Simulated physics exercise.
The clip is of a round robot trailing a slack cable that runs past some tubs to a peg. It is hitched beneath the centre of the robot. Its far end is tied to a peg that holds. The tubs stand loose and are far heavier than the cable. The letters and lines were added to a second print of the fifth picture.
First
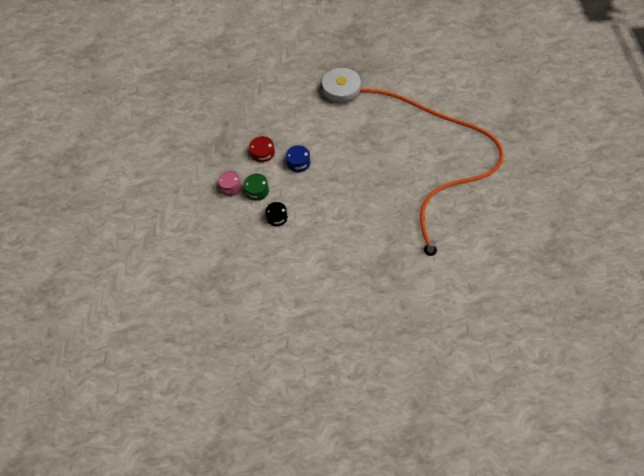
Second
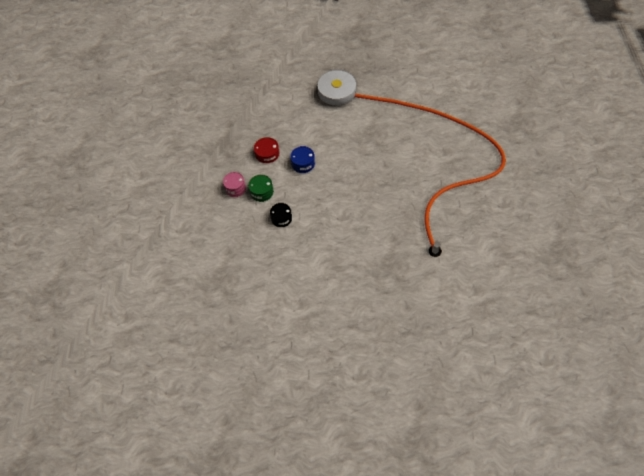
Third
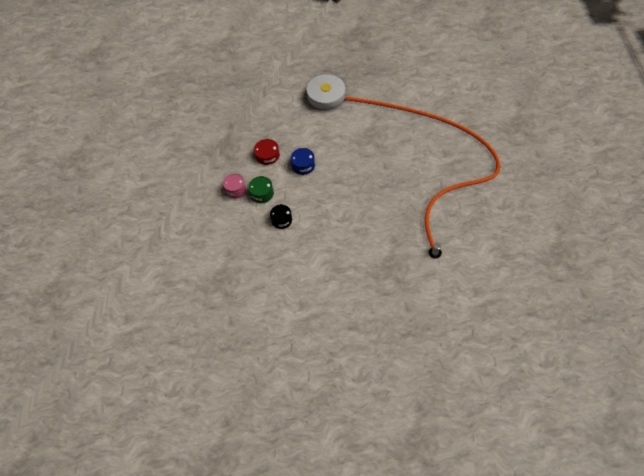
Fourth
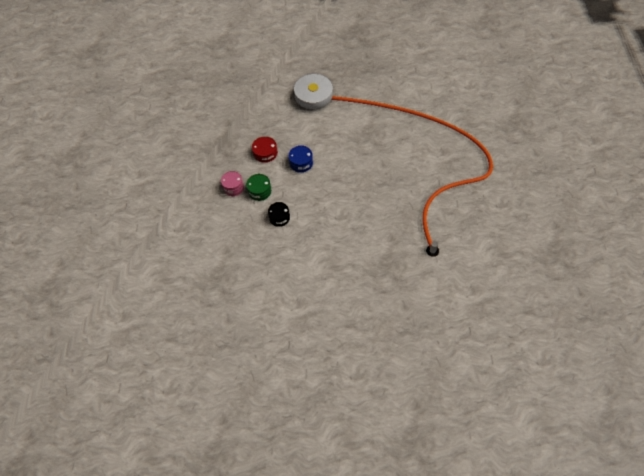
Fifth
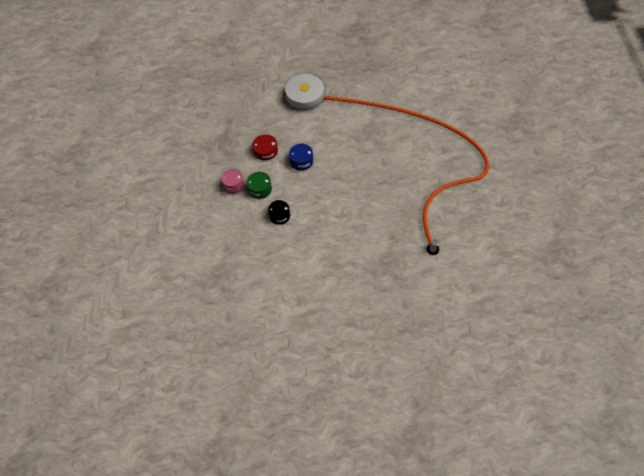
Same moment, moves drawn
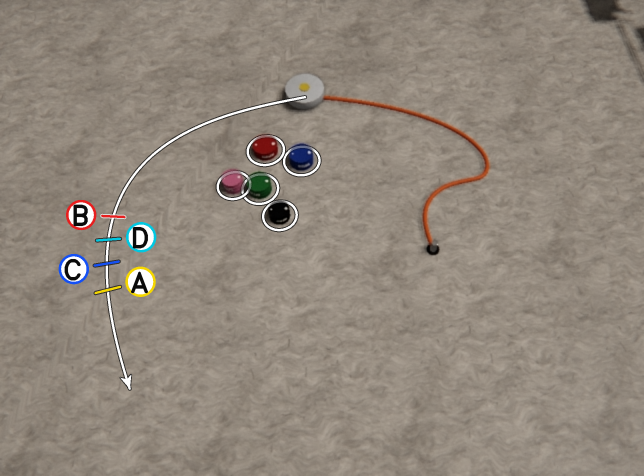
On a mottled grey floor, a round pale robot trailing an orange cord slid a short way left, drawing the cord's curve a little straighter, while five small coloured tubs nearby stayed put.
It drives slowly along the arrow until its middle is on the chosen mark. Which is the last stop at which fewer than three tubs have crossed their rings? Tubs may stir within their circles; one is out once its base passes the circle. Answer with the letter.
Stop at B.
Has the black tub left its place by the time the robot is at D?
By then, no.
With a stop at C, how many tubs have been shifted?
Four.
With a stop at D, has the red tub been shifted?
Yes.
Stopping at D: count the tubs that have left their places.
Three.
On the marked copy, A at (108, 290); B at (113, 216); C at (107, 264); D at (108, 240); the route from (305, 97) via (127, 185) to (130, 389).
Taking B. A third of the way, robot (224, 112).
Two thirds of the way, robot (149, 152).
When it is over, robot (111, 212); green tub (259, 188); blue tub (289, 173); red tub (263, 168); two over the rings.
As for the rest, A has four over the rings; C has four over the rings; D has three over the rings.
